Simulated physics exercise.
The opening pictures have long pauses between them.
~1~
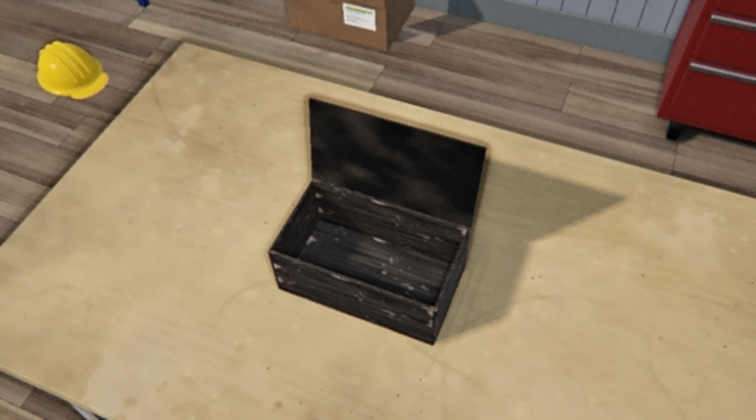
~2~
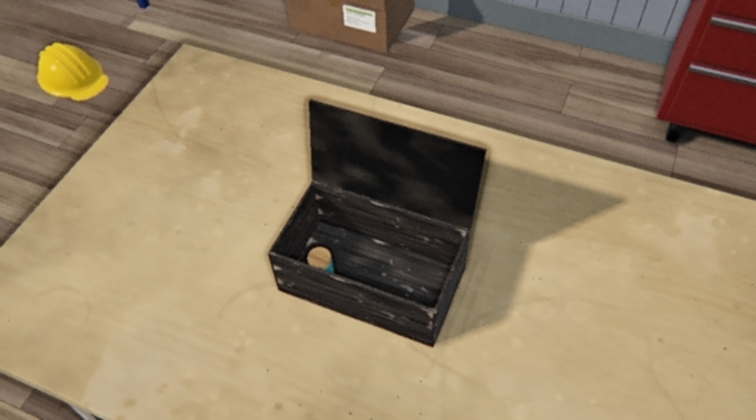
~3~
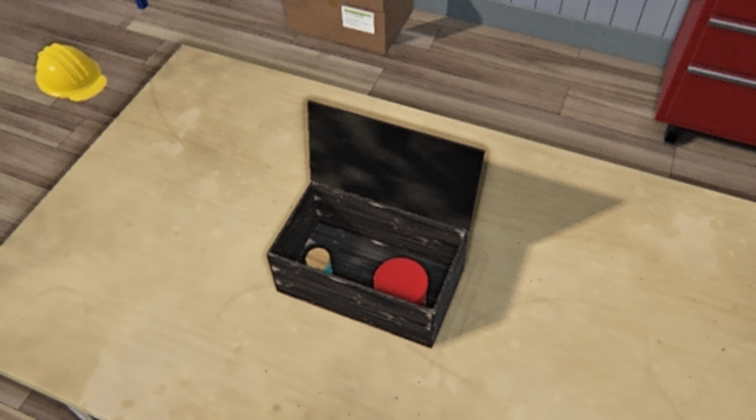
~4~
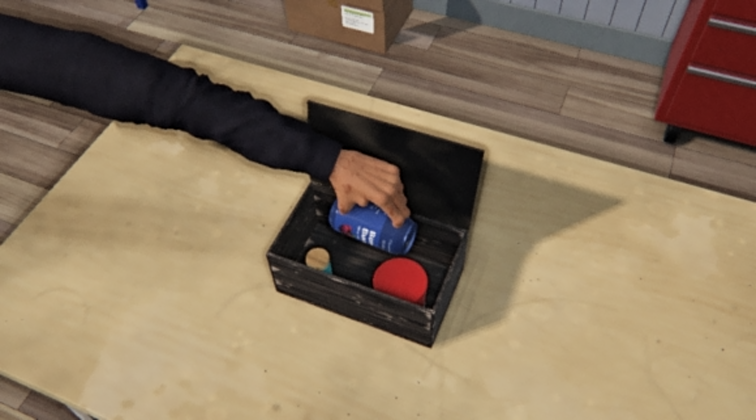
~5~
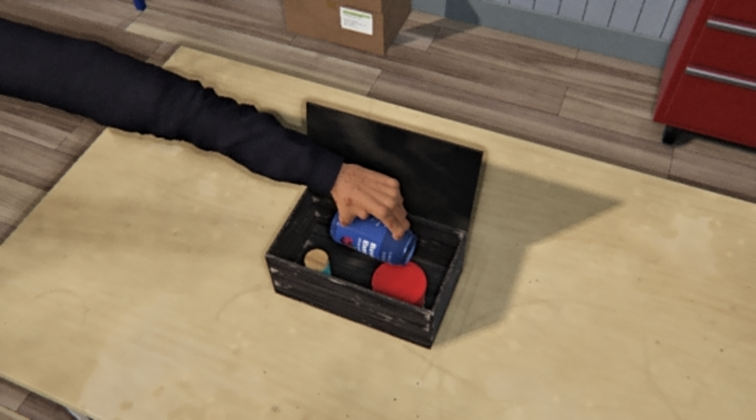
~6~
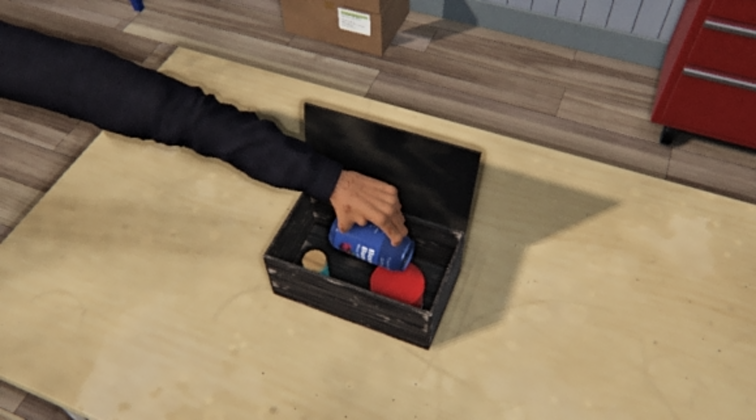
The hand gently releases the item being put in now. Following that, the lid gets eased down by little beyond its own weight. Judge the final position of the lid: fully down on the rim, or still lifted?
Final position: Still lifted.
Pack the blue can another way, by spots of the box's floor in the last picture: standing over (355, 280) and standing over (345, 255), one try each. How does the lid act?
Case one: Lid left up; case two: Lid left up.
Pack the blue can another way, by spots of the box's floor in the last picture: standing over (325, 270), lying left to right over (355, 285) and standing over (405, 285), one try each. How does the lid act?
1: Open. 2: Closed. 3: Open.
Then, 0.80 s after the last picture, lid starting down; blue can rolled well along near (318, 243).
Then, 1.50 s after the last picture, lid 66° above the rim; blue can rolled well along near (334, 235).
Then, 2.10 s after the last picture, lid 28° above the rim; blue can rolled well along near (334, 242).
At rest, lid 24° above the rim; moved from the start, blue can; the other 2 in place. Seen from the same camera at the end, blue can near (337, 243).
